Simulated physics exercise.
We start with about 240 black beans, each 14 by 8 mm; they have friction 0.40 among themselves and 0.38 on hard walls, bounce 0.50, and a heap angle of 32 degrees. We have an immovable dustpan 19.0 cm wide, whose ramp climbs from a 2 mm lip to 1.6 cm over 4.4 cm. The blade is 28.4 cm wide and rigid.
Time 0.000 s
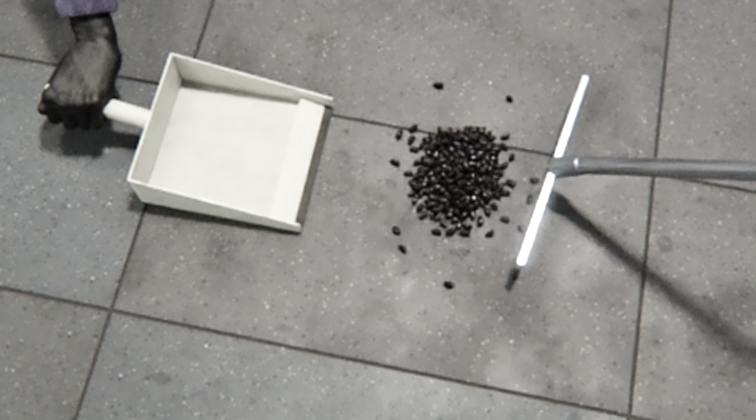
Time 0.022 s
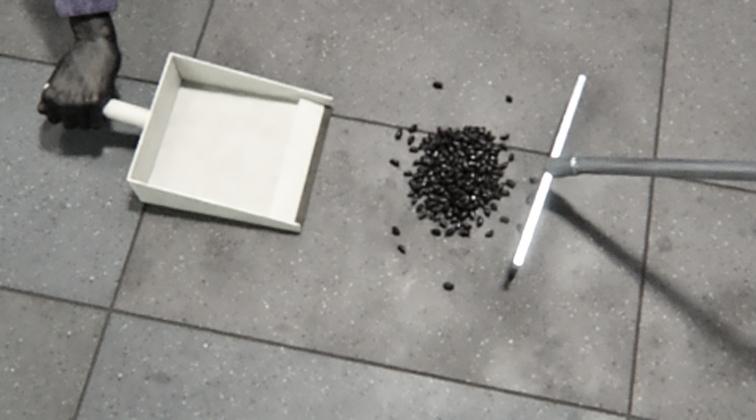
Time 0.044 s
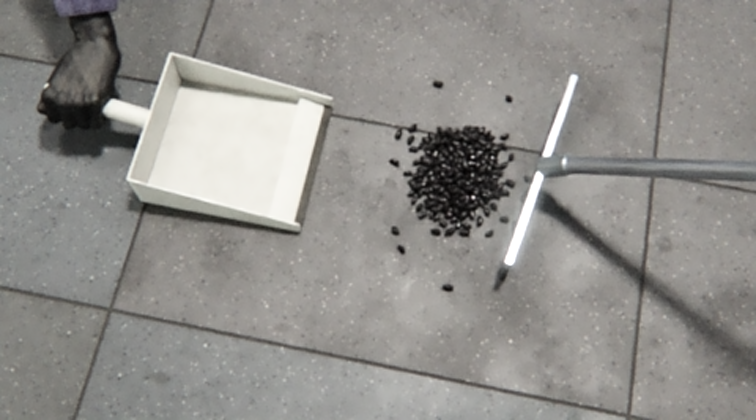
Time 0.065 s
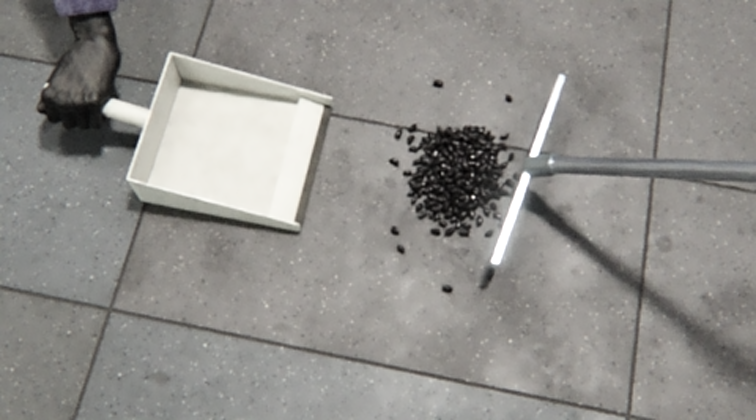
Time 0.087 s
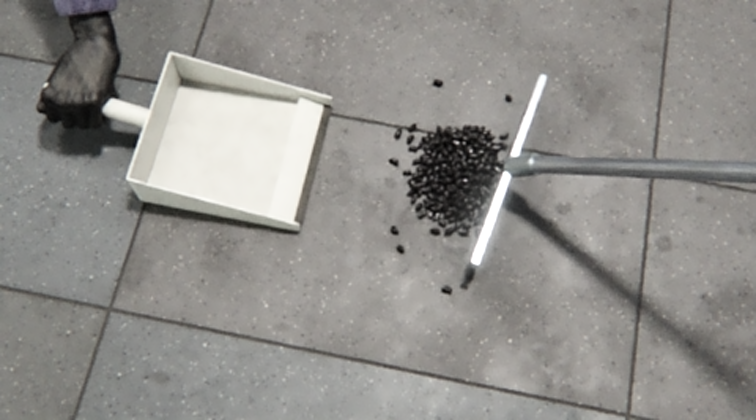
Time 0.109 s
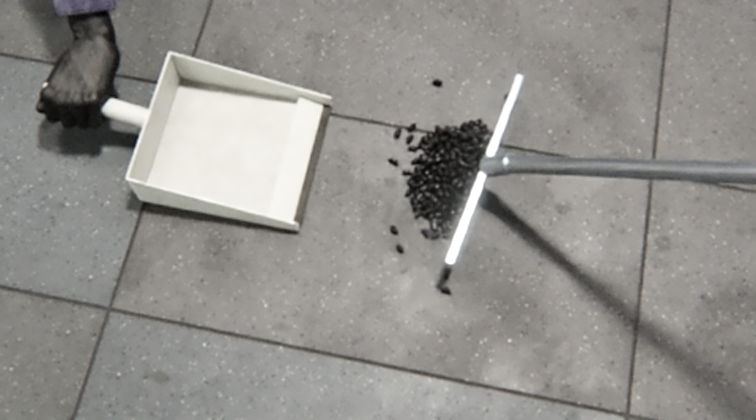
Black-gloved hand holding a pale dustpan still on grey tiles while a long-handled blade slides left, pressing into scattered black beans.
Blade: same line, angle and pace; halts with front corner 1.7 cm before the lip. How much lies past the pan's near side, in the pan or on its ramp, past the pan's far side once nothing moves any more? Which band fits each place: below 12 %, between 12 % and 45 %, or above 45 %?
As I see it, near side: A scattering lands there, pan: A big portion lands there, far side: A modest portion lands there.
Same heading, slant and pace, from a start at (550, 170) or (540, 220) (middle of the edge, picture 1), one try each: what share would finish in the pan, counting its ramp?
Roughly 55 % and 50 %.
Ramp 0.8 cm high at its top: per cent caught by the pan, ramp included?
With that ramp, near 55 per cent.
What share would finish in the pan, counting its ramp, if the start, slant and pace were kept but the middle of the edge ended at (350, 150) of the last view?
Some 50 percent.
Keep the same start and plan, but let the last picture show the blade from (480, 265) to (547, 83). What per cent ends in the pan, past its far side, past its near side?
Pan 25 % / far 20 % / near 5 %.
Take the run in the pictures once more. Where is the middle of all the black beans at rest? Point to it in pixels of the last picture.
After settling, the middle sits near (271, 138).
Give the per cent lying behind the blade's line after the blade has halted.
I'd put it near 0 in a hundred.
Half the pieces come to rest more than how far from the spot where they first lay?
It comes to some 26 cm.
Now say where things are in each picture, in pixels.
Blade from (520, 264) to (583, 82), moved 0.0 cm, 0 of the pieces shifted so far; middle of the pieces at (461, 175); pan at (226, 151), in the first frame.
Blade from (517, 264) to (580, 82), moved 0.4 cm, 0 of the pieces shifted so far; middle of the pieces at (461, 175), in the second frame.
Blade from (508, 264) to (572, 82), moved 1.4 cm, 3 of the pieces shifted so far; middle of the pieces at (461, 175), in the third frame.
Blade from (495, 264) to (560, 82), moved 3.1 cm, 5 of the pieces shifted so far; middle of the pieces at (461, 175), in the fourth frame.
Blade from (475, 264) to (542, 82), moved 5.5 cm, 27 of the pieces shifted so far; middle of the pieces at (460, 174), in the fifth frame.
Blade from (450, 263) to (518, 82), moved 8.5 cm, 166 of the pieces shifted so far; middle of the pieces at (448, 174); pan at (224, 150). The blade's pace is about 1.45 m/s, heading 12 degrees towards the viewer's side, in the sixth frame.
Then, at 0.19 s, middle of the blade 11 cm from the lip; 0 % over the lip, far side 15 %, near side 0 %.
After 0.24 s, middle of the blade 6 cm from the lip; 0 % over the lip, far side 20 %, near side 5 %.
After 0.44 s, middle of the blade 4 cm from the lip; 50 % over the lip, far side 25 %, near side 5 %.
By 2.5 s all is still; near side 5 %, pan 50 %, far side 20 %, in front of the lip or behind the blade 20 %.
